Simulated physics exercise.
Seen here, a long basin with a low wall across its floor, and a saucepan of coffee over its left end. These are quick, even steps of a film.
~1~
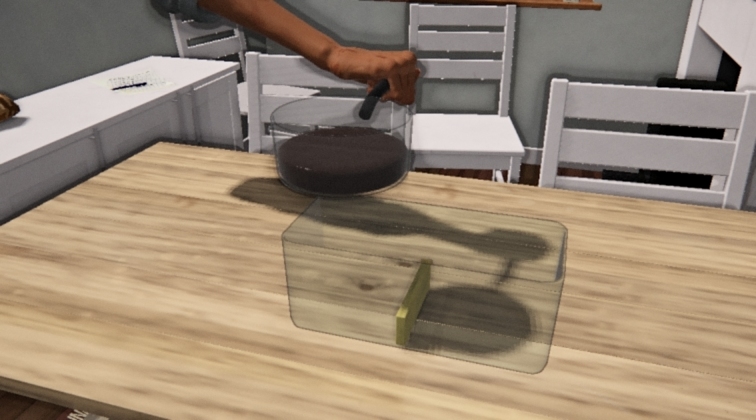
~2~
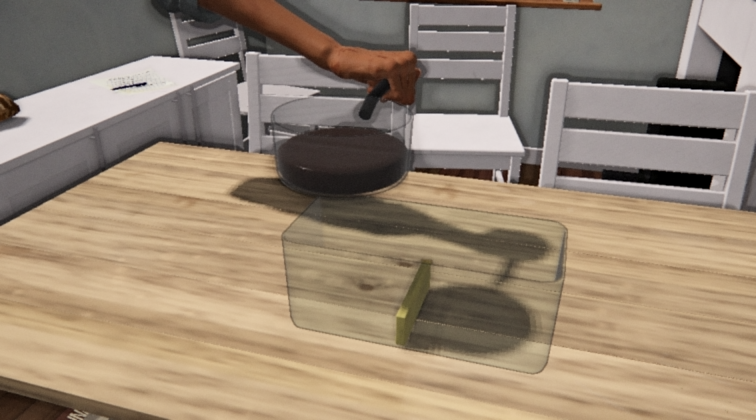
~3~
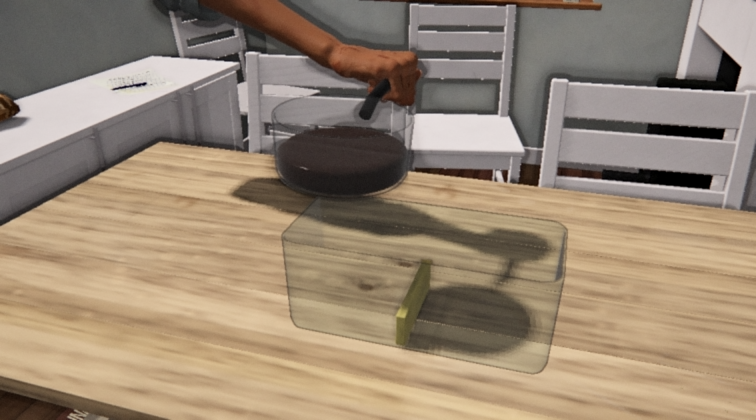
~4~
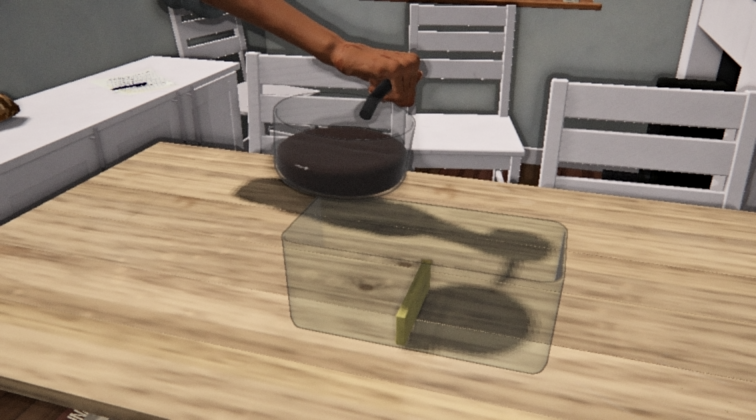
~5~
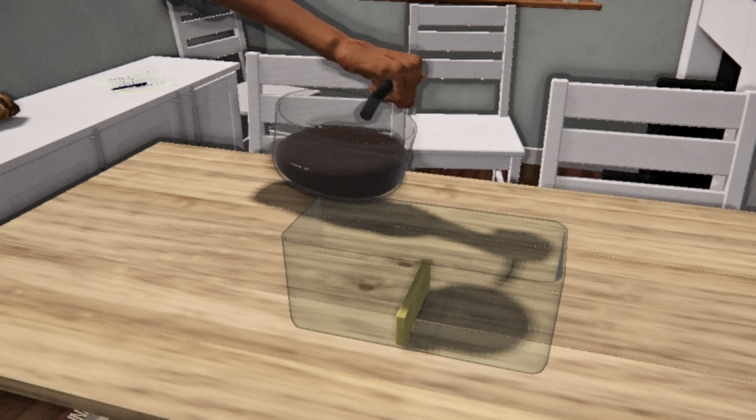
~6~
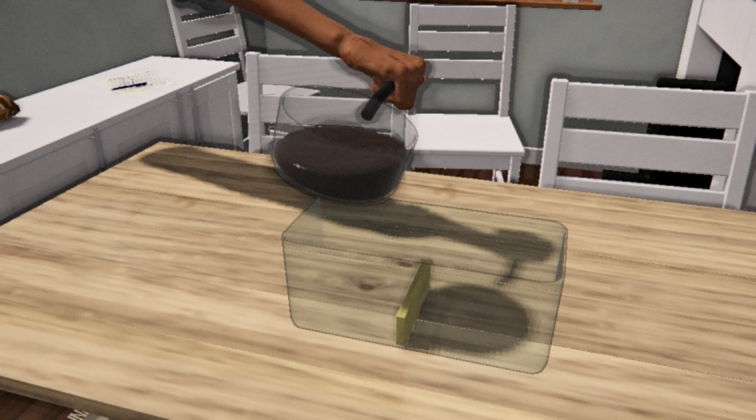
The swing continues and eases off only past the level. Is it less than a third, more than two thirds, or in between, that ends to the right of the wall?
In the end between a third and two thirds is right of the wall.
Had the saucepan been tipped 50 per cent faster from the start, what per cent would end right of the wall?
Near 55 %.
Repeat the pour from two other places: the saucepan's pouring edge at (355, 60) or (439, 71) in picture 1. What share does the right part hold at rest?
Roughly 10 per cent, and 90 per cent.
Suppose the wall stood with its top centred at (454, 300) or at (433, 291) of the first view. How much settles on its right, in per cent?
Roughly 10 per cent, and 35 per cent.
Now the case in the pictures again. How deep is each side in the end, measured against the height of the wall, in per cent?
Left: 30 %. Right: 30 %.
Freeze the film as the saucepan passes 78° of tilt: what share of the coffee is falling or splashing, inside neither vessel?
Some 20 per cent.
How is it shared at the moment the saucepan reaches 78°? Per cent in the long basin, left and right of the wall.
Near 0 on the left, 25 on the right.
A moment on, the tilt is 78° and 51 per cent is still to pour, 1 is left of the wall and 26 right of it.
Next, the tilt is 114° and 5 per cent is still to pour, 34 is left of the wall and 58 right of it.
Then the tilt is 121° and 0 per cent is still to pour, 40 is left of the wall and 59 right of it.
Later the tilt is 121° and 0 per cent is still to pour, 40 is left of the wall and 59 right of it.
Finally, 40 per cent lies left of the wall, 59 right of it and 1 outside.
